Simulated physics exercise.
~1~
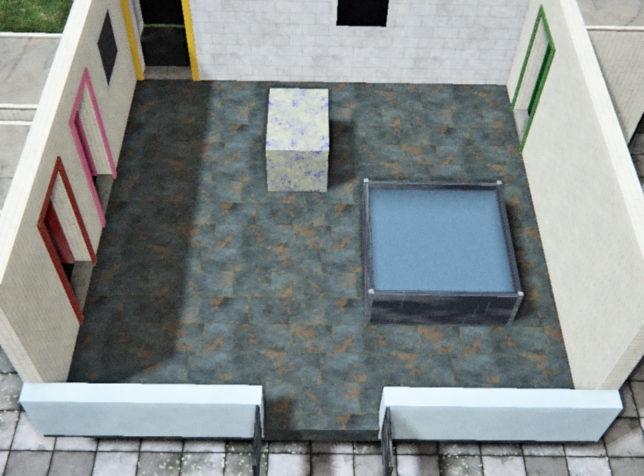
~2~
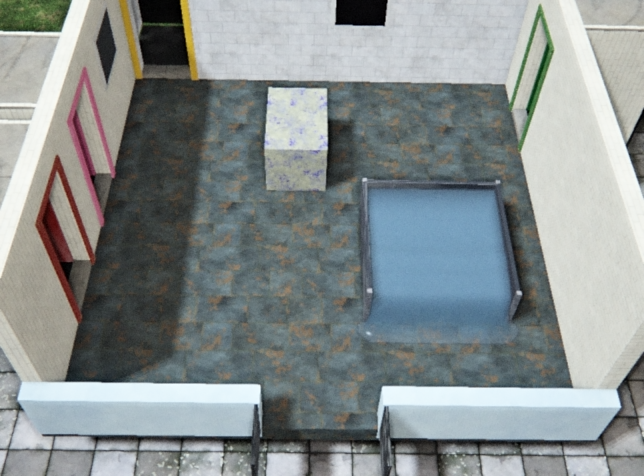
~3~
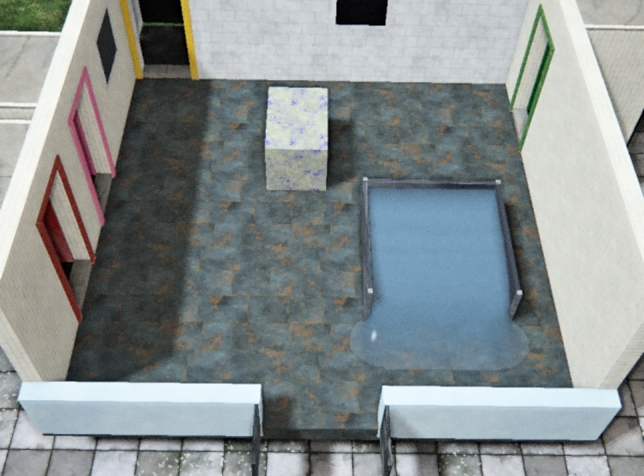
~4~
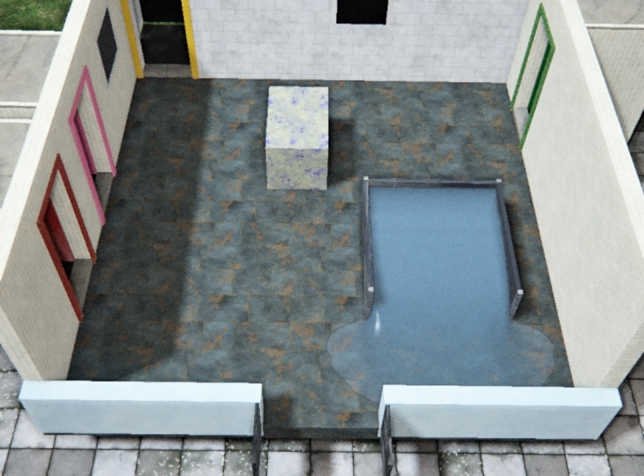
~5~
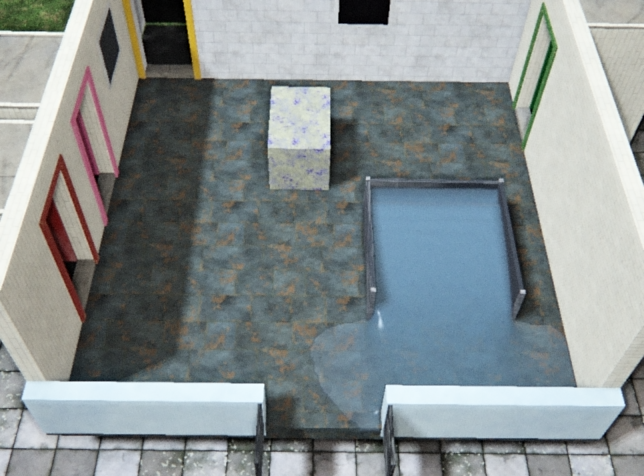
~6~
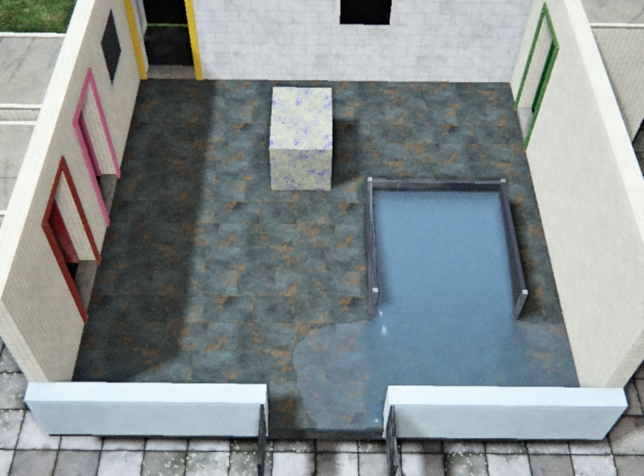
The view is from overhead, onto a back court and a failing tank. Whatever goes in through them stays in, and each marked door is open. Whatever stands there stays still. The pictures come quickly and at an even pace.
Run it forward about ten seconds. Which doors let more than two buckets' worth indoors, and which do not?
In order: The red door ends up within two buckets. The pink door ends up within two buckets. The yellow door ends up within two buckets. The green door ends up within two buckets.
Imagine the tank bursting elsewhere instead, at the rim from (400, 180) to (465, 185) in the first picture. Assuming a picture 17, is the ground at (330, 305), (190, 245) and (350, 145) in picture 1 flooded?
Unwetted, unwetted, submerged.
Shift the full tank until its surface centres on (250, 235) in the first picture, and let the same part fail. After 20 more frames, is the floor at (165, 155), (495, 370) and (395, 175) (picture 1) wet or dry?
Soaked, soaked, parched.
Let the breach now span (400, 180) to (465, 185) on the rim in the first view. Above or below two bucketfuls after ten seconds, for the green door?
Green: Above the limit.
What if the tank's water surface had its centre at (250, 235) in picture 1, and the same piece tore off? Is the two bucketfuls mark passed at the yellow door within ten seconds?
Yellow door: Overshoots.
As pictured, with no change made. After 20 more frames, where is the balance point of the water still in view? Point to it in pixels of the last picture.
The water's centre sits above (414, 306).
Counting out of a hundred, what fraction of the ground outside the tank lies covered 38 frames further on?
By my count, 75 percent.
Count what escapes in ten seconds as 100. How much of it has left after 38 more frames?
My figure: 80 percent.
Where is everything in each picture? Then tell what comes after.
Still water in the tank at (438, 238), in the first frame.
Water pours out at (438, 312) and has run to (513, 327), in the second frame.
The front is at (523, 352), out from the gap at (439, 313), in the third frame.
Water pours out at (439, 313) and has run to (545, 371), in the fourth frame.
The front is at a hidden place, out from the gap at (441, 313), in the fifth frame.
The front is at a hidden place, out from the gap at (443, 314), in the sixth frame.
A moment on, water covers 15 % of the floor; the red door not reached, the pink door not reached, the yellow door not reached, the green door not reached.
Next, water covers 20 % of the floor; the red door not reached, the pink door not reached, the yellow door not reached, the green door not reached.
Then, water covers 45 % of the floor; the red door wet at the sill, nothing in, the pink door not reached, the yellow door not reached, the green door wet at the sill, nothing in.
Later, water covers 75 % of the floor; the red door wet at the sill, nothing in, the pink door wet at the sill, nothing in, the yellow door not reached, the green door wet at the sill, nothing in.
In the end, water covers 90 % of the floor; the red door wet at the sill, nothing in, the pink door wet at the sill, nothing in, the yellow door under two buckets in, the green door wet at the sill, nothing in.
